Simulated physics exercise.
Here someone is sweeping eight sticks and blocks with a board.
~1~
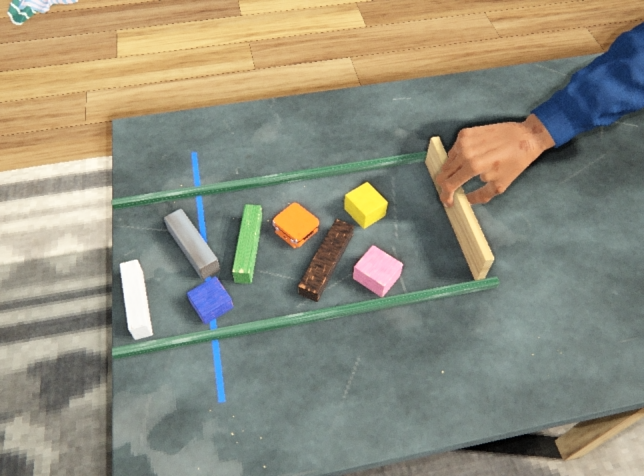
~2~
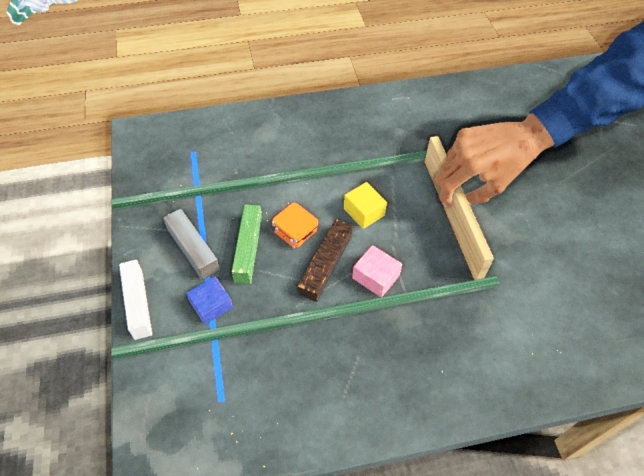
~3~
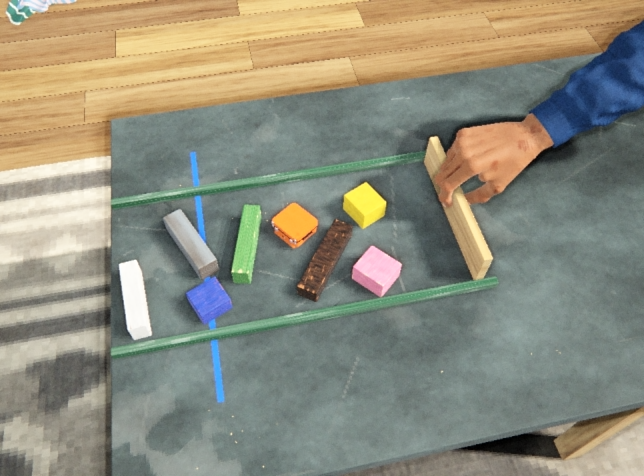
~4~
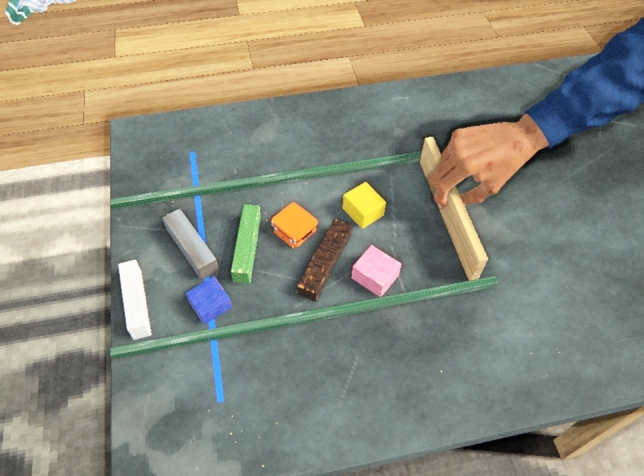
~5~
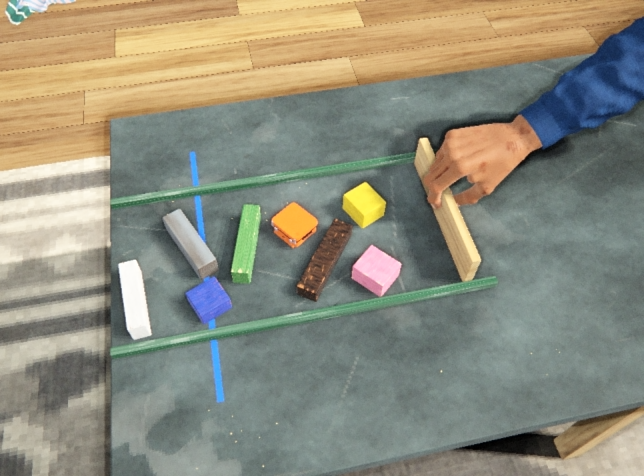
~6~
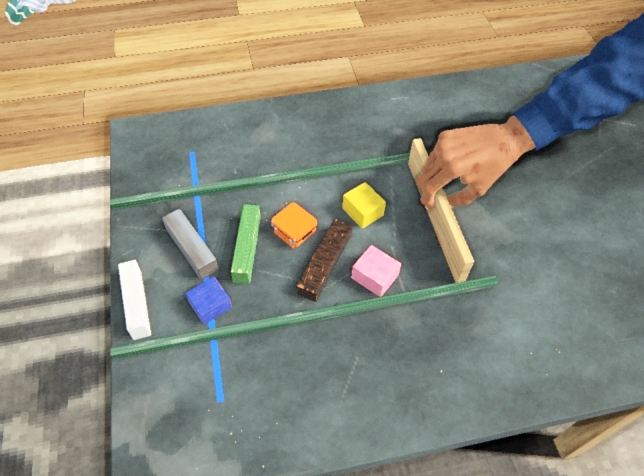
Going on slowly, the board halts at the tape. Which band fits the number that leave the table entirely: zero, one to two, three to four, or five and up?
The band is one to two.
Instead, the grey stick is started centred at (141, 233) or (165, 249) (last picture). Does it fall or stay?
The grey stick would stay in place in the first case and stay in place in the second.
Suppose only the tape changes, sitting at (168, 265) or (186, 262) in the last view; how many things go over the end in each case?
Per try: 4; 3.
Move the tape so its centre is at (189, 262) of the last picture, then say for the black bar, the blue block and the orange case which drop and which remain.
Starting with the black bar, it keeps its place, then the blue block ends up falling, then the orange case keeps its place.
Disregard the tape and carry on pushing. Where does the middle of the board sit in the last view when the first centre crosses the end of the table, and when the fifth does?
(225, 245), later (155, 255).
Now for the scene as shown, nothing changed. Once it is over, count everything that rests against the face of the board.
Looks like 3 of them, all told.
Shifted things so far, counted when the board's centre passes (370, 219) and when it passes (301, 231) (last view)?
At the first spot the count is 2, and at the second it is 5.
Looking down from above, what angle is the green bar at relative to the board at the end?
The angle comes out near 5 degrees.
A little later, none off yet; white bar at rest near (134, 299); grey stick at rest near (190, 244); blue block at rest near (209, 300).
Next, none off yet; white bar at rest near (134, 299); grey stick moving near (180, 245); blue block shifted about its own width near (190, 309).
When it is over, the number that fall off is one or two; down, white bar.
